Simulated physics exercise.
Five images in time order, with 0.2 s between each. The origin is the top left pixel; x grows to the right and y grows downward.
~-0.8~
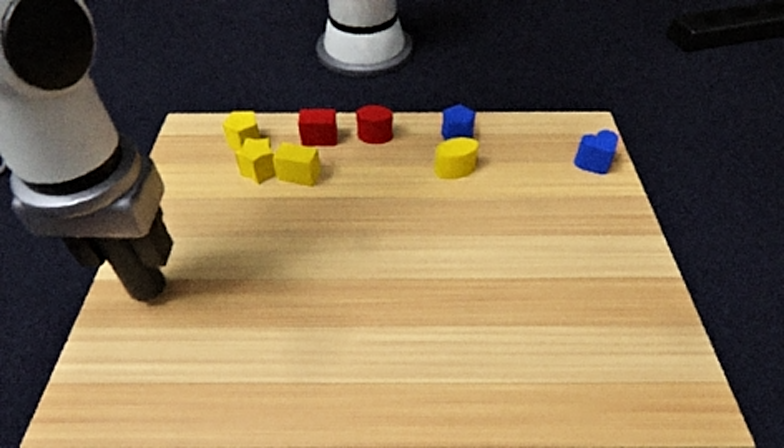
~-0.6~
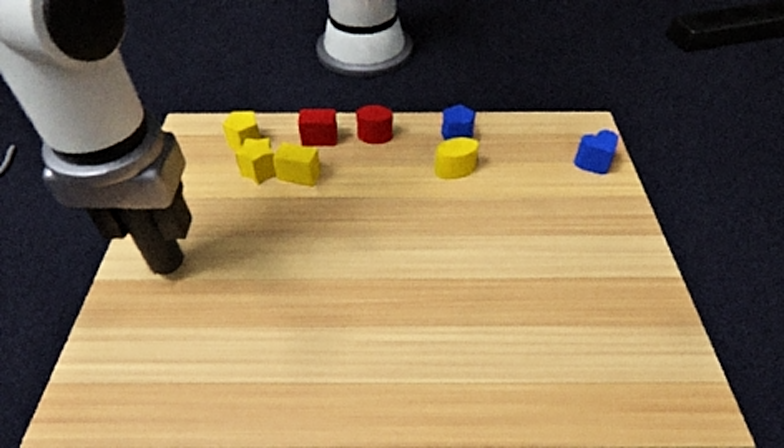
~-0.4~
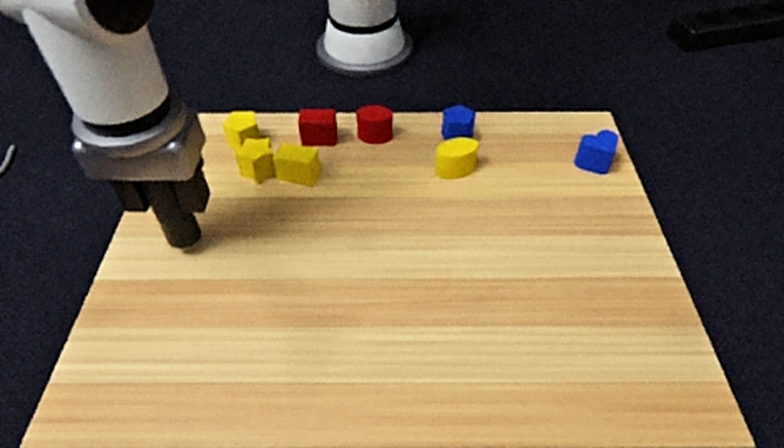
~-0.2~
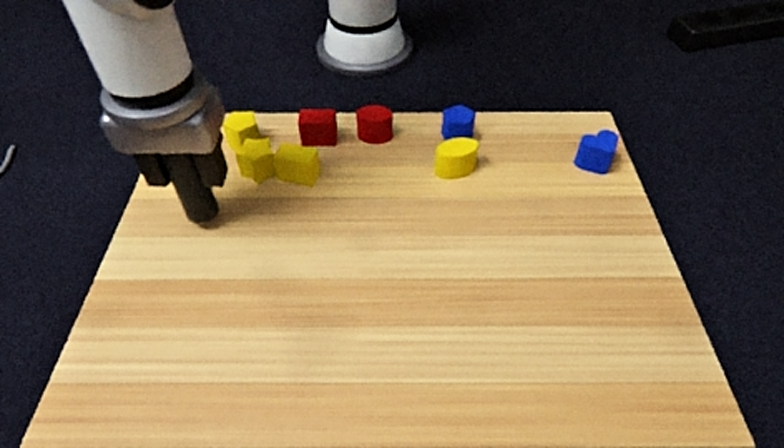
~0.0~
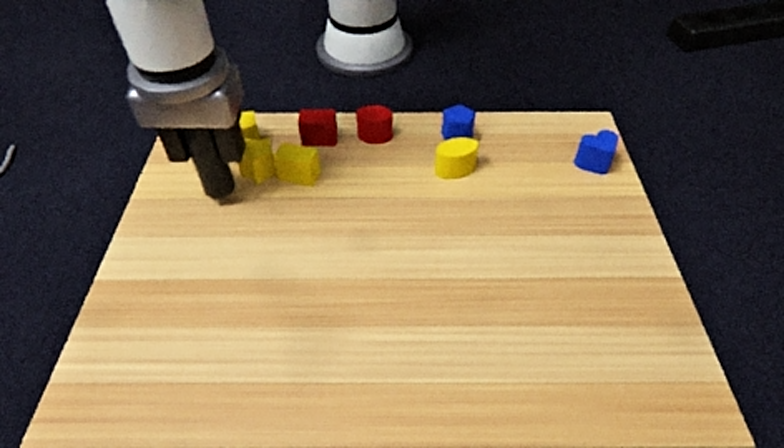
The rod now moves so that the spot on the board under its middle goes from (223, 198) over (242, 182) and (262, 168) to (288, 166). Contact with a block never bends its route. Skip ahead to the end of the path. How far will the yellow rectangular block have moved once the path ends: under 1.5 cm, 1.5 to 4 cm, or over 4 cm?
Covers 1.5 to 4 cm.
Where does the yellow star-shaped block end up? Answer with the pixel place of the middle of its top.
The middle of the upper face of the yellow star-shaped block will lie at about (291, 125) in the picture.
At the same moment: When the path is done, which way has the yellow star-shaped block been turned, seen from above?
Counterclockwise from above.
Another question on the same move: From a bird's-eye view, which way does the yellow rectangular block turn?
Rotates clockwise.
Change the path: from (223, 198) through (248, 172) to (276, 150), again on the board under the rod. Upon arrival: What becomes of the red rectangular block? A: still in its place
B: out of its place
Option B.
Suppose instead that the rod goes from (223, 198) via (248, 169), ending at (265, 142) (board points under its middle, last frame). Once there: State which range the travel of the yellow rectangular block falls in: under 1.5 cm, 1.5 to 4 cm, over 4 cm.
Up to 1.5 cm.
What follows on the original path. Halfway along, rod (249, 164); yellow star-shaped block (269, 137); yellow rectangular block (299, 152).
At the end, rod (286, 156); yellow pentagonal block still; yellow star-shaped block (291, 125), turned 25° anticlockwise; yellow rectangular block (311, 154), turned 20° clockwise; red rectangular block (321, 114).
